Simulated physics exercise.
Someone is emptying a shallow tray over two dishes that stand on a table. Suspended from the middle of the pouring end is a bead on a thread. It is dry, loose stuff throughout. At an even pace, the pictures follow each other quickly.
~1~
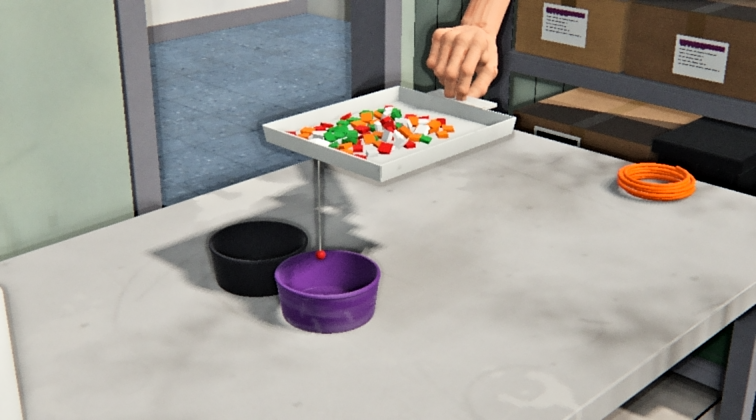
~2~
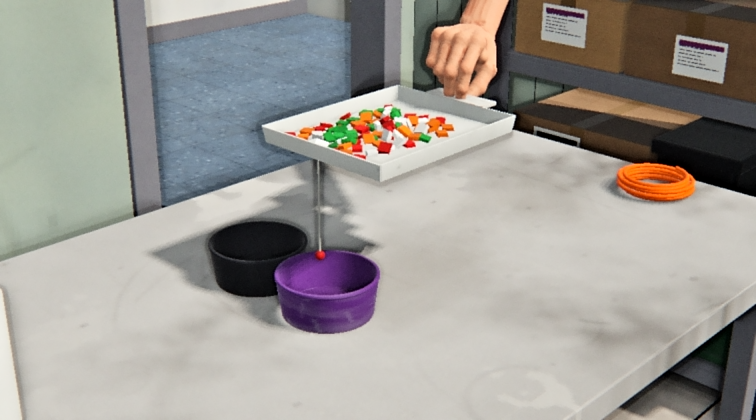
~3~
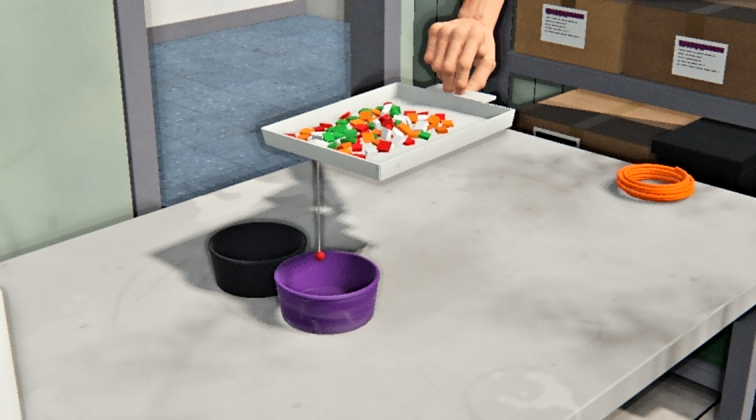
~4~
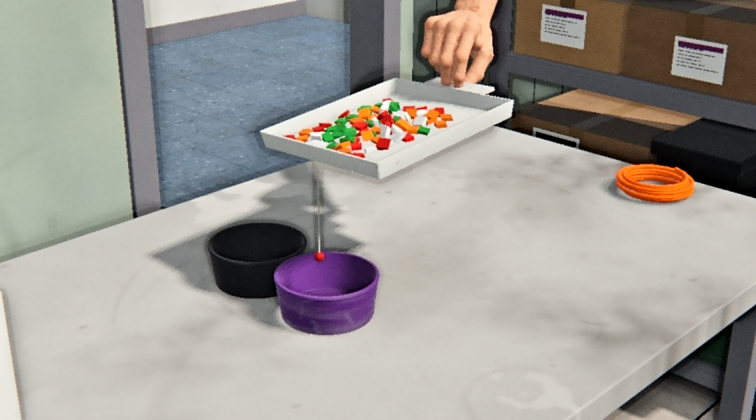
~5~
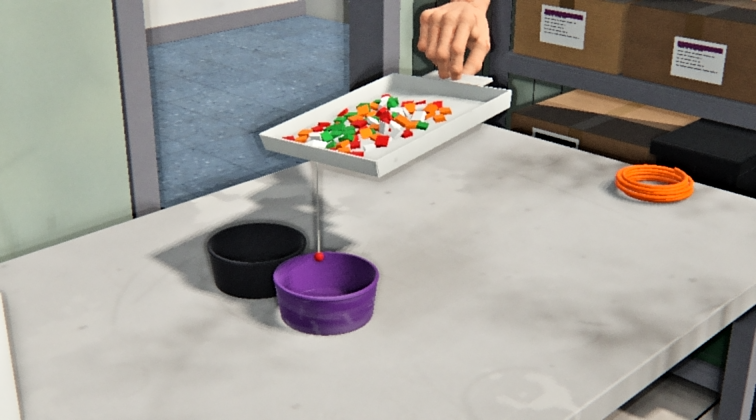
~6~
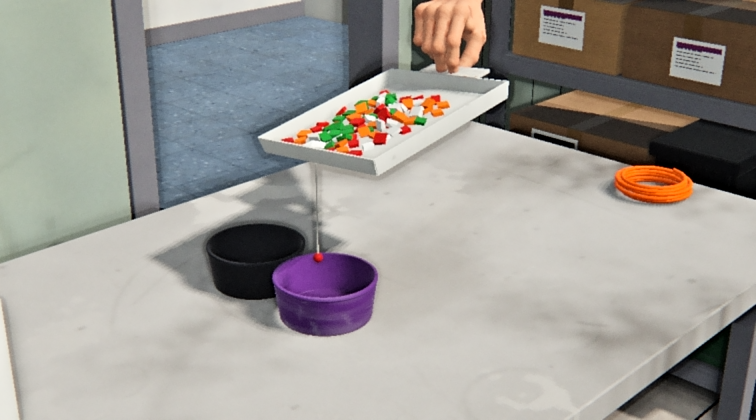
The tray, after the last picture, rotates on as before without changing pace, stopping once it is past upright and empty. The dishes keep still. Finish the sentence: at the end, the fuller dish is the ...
At the end, the fuller dish is the left-hand one.
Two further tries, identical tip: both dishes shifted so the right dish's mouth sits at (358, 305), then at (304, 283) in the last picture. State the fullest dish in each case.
Case one: The dish at left. Case two: The dish at left.
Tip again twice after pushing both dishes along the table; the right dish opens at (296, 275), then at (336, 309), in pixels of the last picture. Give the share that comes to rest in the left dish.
50 per cent the first time, 30 per cent the second time.
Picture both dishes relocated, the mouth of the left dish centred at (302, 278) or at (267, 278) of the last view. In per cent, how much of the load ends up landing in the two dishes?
Roughly 10 % and then 20 %.
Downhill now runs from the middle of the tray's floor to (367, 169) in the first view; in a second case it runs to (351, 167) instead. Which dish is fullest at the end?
At the first place the right one, at the second the right dish.
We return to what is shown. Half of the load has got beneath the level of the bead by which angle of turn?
About 100 degrees.
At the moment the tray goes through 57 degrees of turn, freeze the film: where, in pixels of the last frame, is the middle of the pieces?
Around (322, 111).
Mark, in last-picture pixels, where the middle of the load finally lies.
(259, 276).
Shortly afterwards, tray tipped steeply; all but a few on the tray; only a few in the air.
Next, tray tipped right over; near half on the tray; only a few in the right dish; near a quarter in the left dish; near a quarter in the air.
Some moments later, tray tipped past a quarter turn; only a few in the right dish; all but a few in the left dish; only a few outside both.
In the end, tray tipped past a quarter turn; only a few in the right dish; all but a few in the left dish; only a few outside both.
